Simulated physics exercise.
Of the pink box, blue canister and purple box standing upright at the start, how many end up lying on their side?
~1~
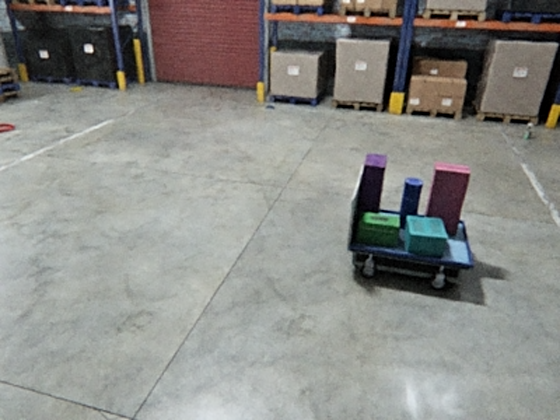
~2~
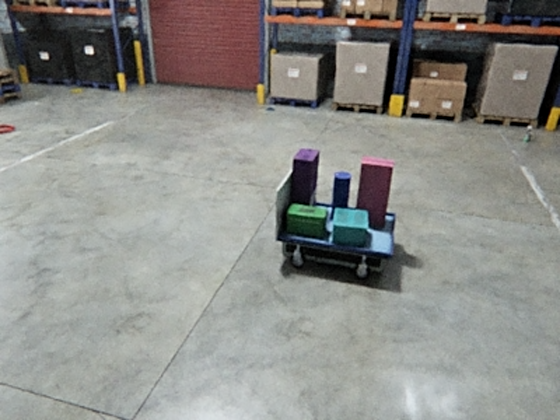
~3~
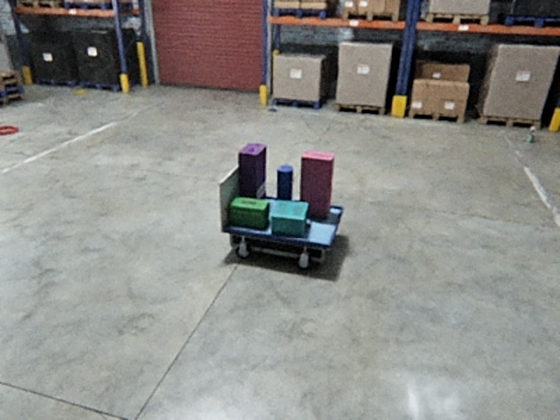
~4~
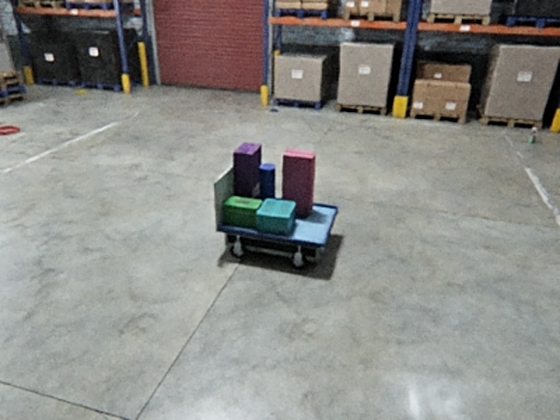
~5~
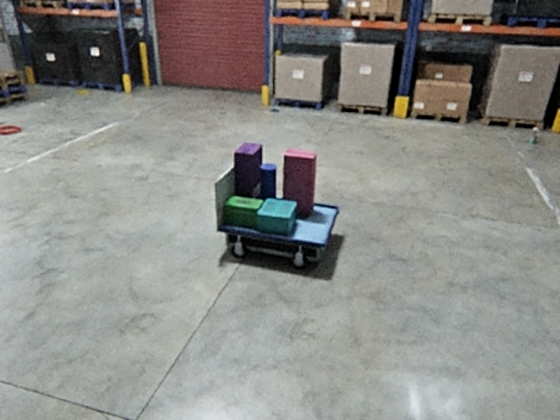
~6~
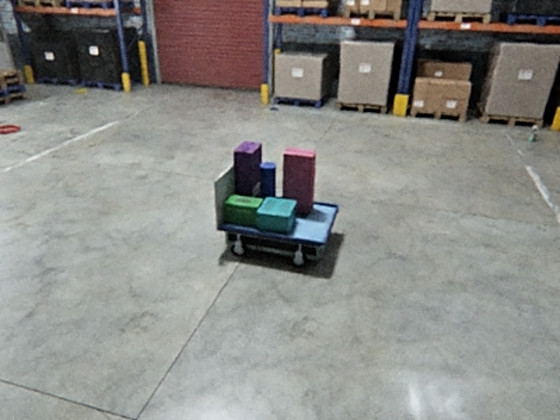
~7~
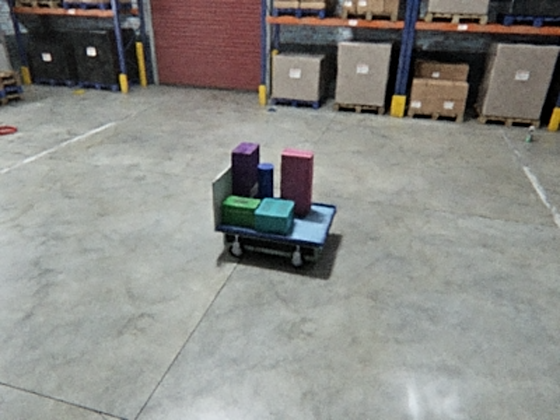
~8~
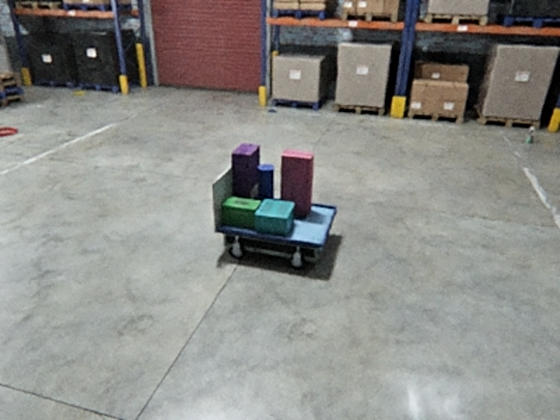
None of them end up on their side; the pink box, blue canister and purple box are all still upright at the end.
